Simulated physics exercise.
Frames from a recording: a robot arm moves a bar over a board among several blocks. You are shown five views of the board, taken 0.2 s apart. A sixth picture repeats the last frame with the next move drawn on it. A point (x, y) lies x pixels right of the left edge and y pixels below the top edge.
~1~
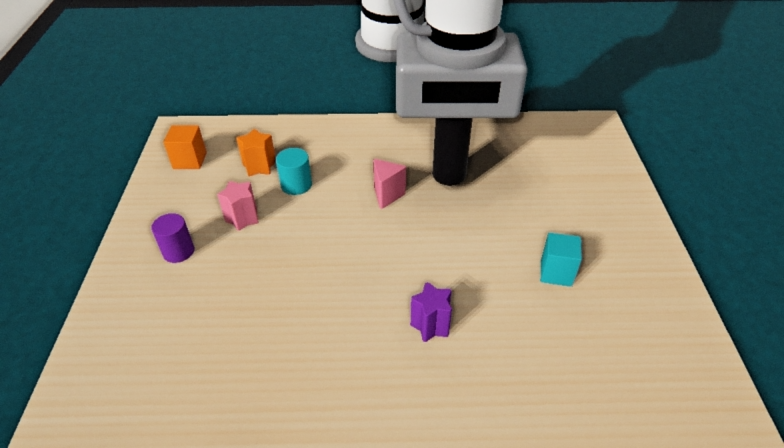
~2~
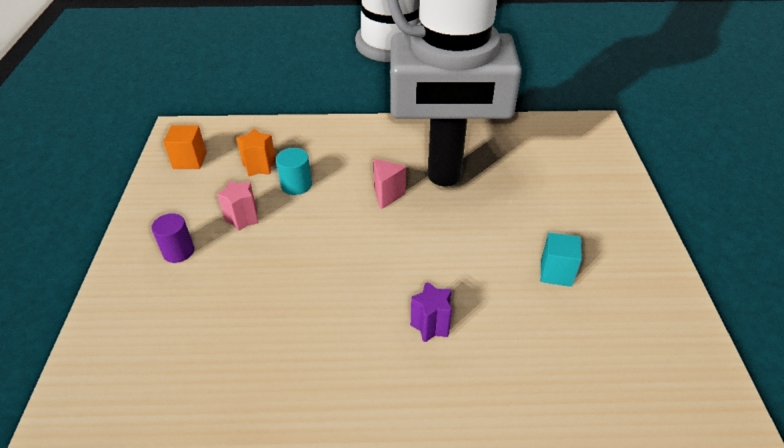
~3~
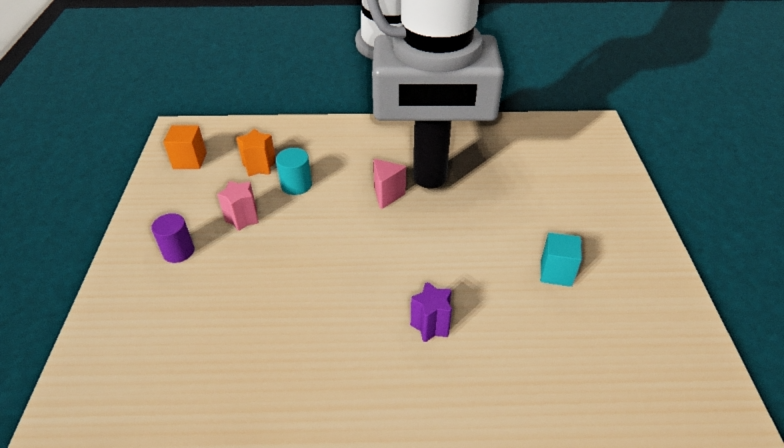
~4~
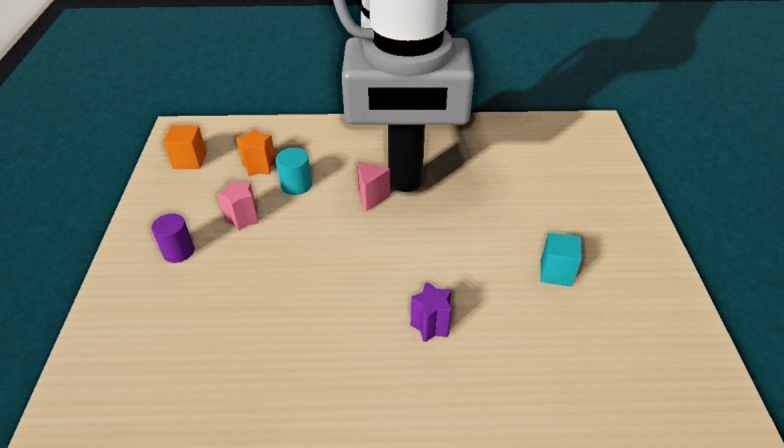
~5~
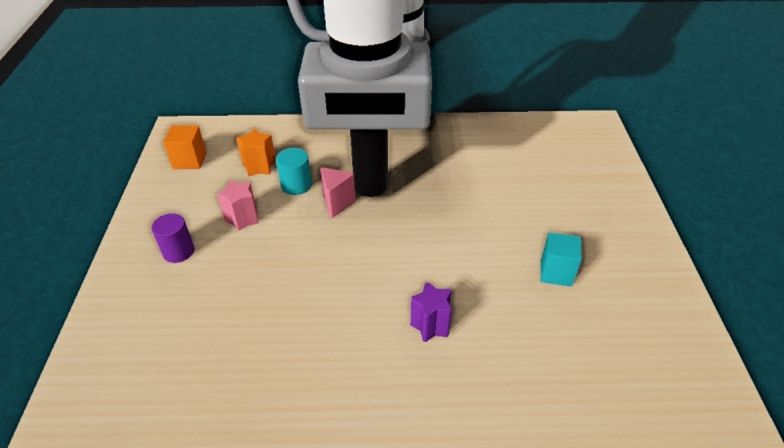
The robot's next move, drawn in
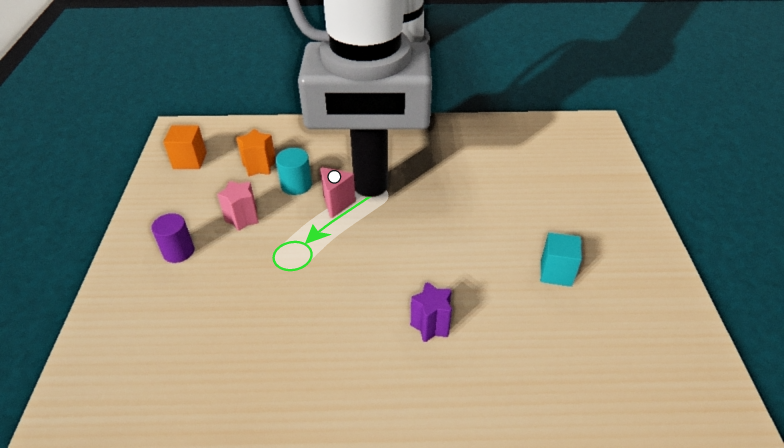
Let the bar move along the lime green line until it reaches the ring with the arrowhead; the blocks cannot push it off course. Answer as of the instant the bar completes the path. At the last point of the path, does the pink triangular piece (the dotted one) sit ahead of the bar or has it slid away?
Beside or behind.
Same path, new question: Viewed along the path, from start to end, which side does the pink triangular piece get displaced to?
Facing from start to end, it will go to the right.
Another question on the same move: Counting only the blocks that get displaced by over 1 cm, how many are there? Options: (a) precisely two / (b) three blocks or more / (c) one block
Correct choice: C.
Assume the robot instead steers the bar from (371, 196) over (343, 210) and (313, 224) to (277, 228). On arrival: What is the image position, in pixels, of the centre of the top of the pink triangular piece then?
It sits at (263, 182).
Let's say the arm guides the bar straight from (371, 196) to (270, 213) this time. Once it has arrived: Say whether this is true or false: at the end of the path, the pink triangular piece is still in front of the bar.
The claim holds.
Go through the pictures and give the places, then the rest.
In the first picture, bar tip at (449, 176); block tops, turquoise circle at (292, 157); pink triangular piece at (387, 168).
In the second picture, bar at (444, 177); blocks unchanged.
In the third picture, bar at (430, 179); blocks unchanged.
In the fourth picture, bar at (405, 182); pink triangular piece at (370, 171).
In the fifth picture, bar at (371, 187); turquoise circle at (292, 157); pink triangular piece at (334, 177).
Path on the board, from (371, 196) through (331, 222) to (293, 256); the dot is on the pink triangular piece.
What follows on the original path. One third of the way, bar at (344, 205); pink triangular piece at (308, 183), turned 50° clockwise.
Two thirds of the way, bar at (315, 225); pink triangular piece at (297, 188), turned 115° clockwise.
At the end, bar at (291, 247); turquoise circle in place; pink triangular piece at (297, 188), turned 115° clockwise.
